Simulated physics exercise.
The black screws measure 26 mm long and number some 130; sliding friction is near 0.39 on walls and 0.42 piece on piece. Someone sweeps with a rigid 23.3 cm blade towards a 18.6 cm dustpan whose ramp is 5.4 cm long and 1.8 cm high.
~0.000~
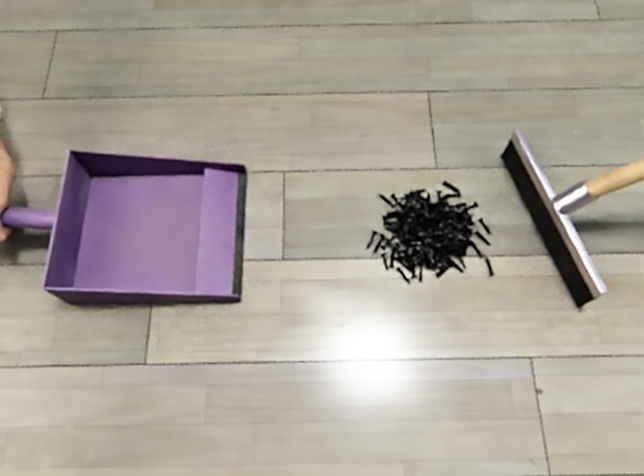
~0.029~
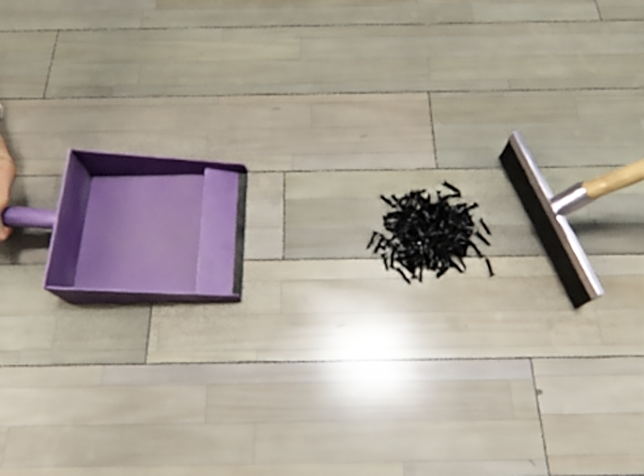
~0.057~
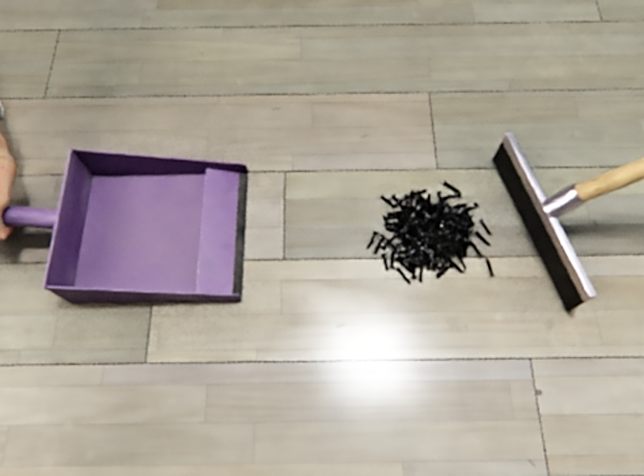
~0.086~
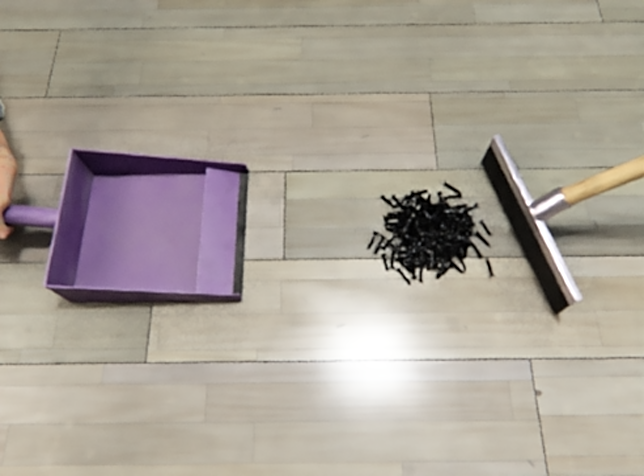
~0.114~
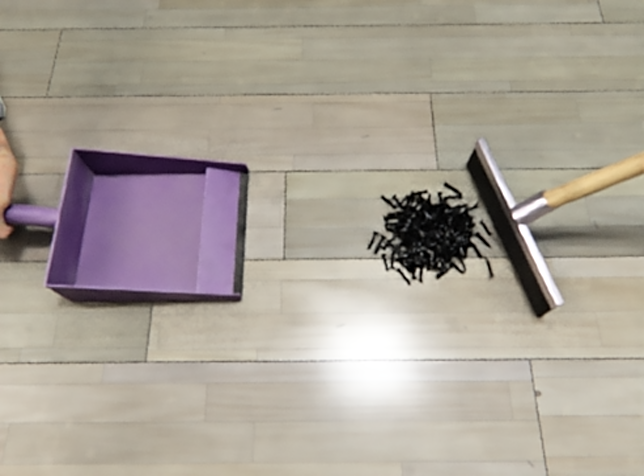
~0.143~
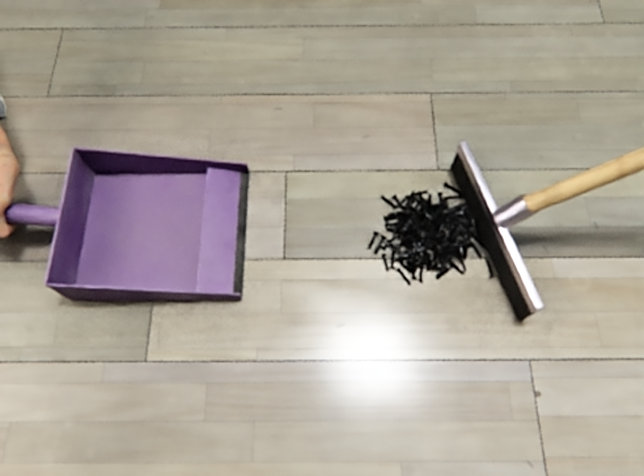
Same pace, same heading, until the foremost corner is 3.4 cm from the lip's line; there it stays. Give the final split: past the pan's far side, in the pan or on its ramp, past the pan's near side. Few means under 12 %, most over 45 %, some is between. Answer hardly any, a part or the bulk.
Past the pan's far side: Hardly any; in the pan or on its ramp: A part; past the pan's near side: A part.
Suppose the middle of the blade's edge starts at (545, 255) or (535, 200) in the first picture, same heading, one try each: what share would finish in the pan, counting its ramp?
About 25 and 20 per cent.
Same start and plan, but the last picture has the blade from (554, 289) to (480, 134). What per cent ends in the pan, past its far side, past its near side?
Pan 0, far 5, near 10.
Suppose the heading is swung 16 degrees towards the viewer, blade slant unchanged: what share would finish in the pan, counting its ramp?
In that case some 10 per cent.
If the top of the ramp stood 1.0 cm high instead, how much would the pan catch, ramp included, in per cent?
In that case some 25 per cent.
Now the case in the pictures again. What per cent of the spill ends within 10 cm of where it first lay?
Roughly 0 per cent.
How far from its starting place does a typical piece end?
Some 26 cm.
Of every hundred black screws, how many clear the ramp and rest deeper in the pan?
Roughly 0 per cent.
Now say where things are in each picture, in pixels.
Blade from (598, 293) to (516, 137), moved 0.0 cm, 0 of the pieces shifted so far; middle of the pieces at (435, 232); pan at (148, 236), in the first frame.
Blade from (596, 294) to (514, 138), moved 0.3 cm, 0 of the pieces shifted so far; middle of the pieces at (435, 232), in the second frame.
Blade from (587, 296) to (507, 140), moved 1.3 cm, 0 of the pieces shifted so far; middle of the pieces at (435, 233), in the third frame.
Blade from (573, 300) to (495, 142), moved 3.1 cm, 0 of the pieces shifted so far; middle of the pieces at (436, 233), in the fourth frame.
Blade from (555, 304) to (479, 146), moved 5.3 cm, 0 of the pieces shifted so far; middle of the pieces at (436, 233), in the fifth frame.
Blade from (535, 308) to (462, 149), moved 7.7 cm, 5 of the pieces shifted so far; middle of the pieces at (436, 234); pan at (150, 234). Its pace works out near 0.83 m/s, heading 10 degrees towards the viewer's side, in the sixth frame.
After 0.31 s, middle of the blade 18 cm from the lip; 0 % over the lip, far side 0 %, near side 10 %.
Then, at 0.41 s, middle of the blade 10 cm from the lip; 0 % over the lip, far side 0 %, near side 25 %.
After 0.65 s, middle of the blade 7 cm from the lip; 20 % over the lip, far side 0 %, near side 30 %.
In the end, at 1.4 s, far side 0 %, pan 20 %, near side 35 %, in front of the lip or behind the blade 45 %.
